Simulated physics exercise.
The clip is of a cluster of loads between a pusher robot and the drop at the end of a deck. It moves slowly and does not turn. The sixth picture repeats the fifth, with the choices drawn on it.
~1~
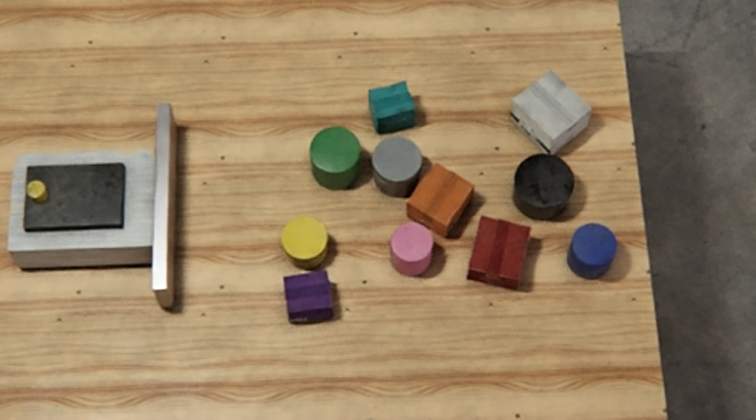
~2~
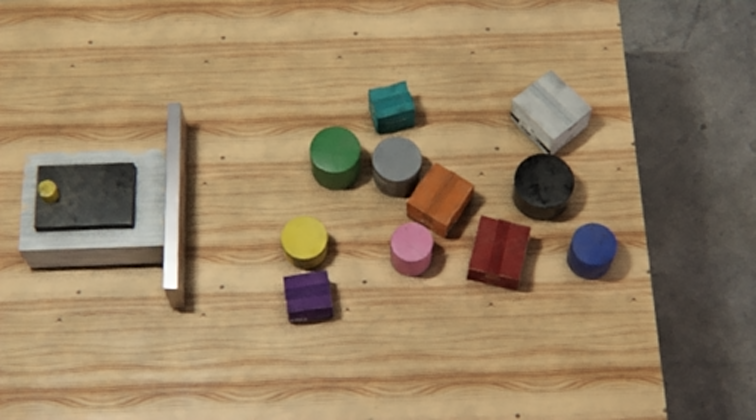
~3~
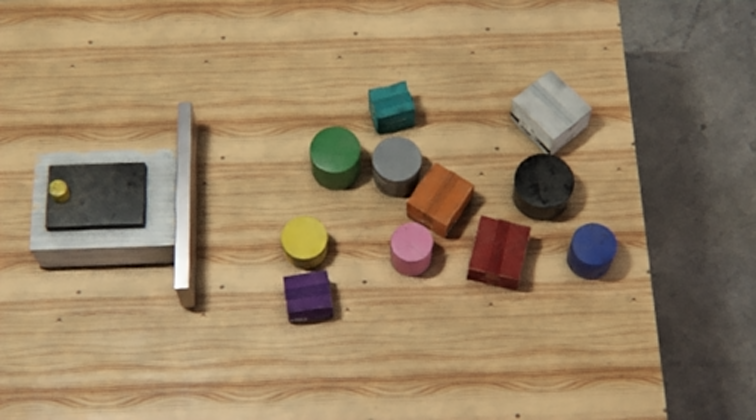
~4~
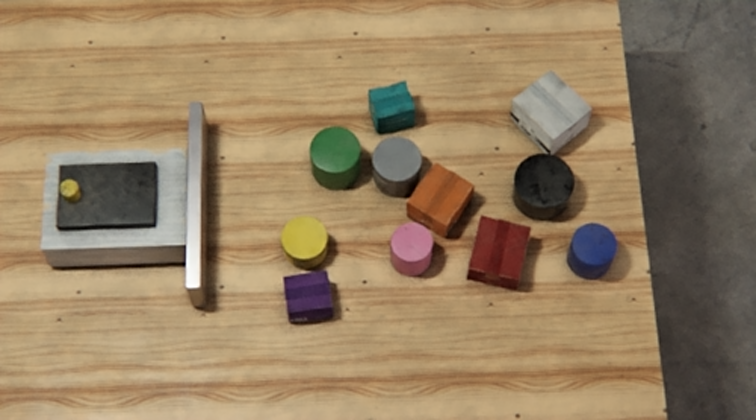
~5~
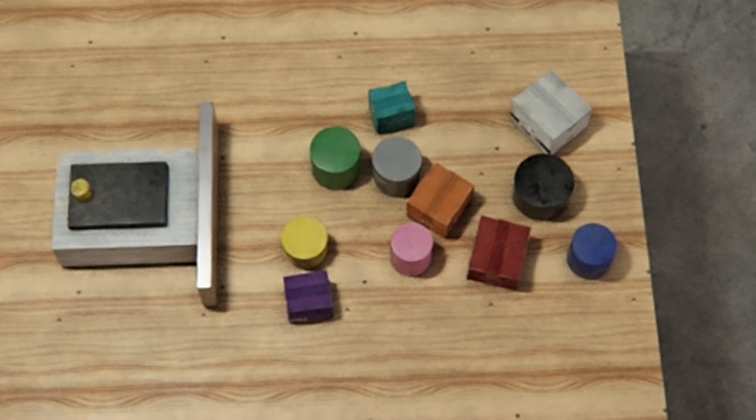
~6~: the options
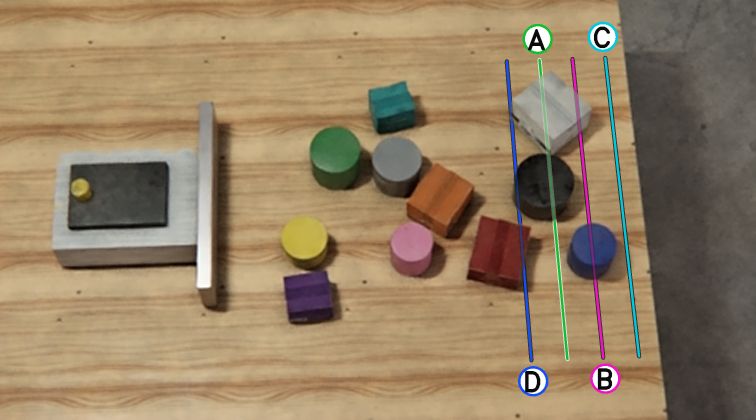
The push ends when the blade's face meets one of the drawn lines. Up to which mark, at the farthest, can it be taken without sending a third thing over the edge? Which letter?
Up to line A.
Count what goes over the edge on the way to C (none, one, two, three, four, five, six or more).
In all, six or more.
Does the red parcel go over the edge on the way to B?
By then, yes.
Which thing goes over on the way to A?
It is the blue canister.
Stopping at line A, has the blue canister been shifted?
Yes.
On the copy, A at (553, 203); B at (587, 202); C at (621, 200); D at (519, 204).
On A. First, robot (252, 190); purple box (364, 302); yellow pail (363, 241).
Then, robot (376, 186); black pail (553, 192); red parcel (534, 260).
Finally, robot (474, 183); blue canister over the edge; black pail (633, 205); one fallen.
By contrast, B drops five; C drops nine; D is within the limit but short.
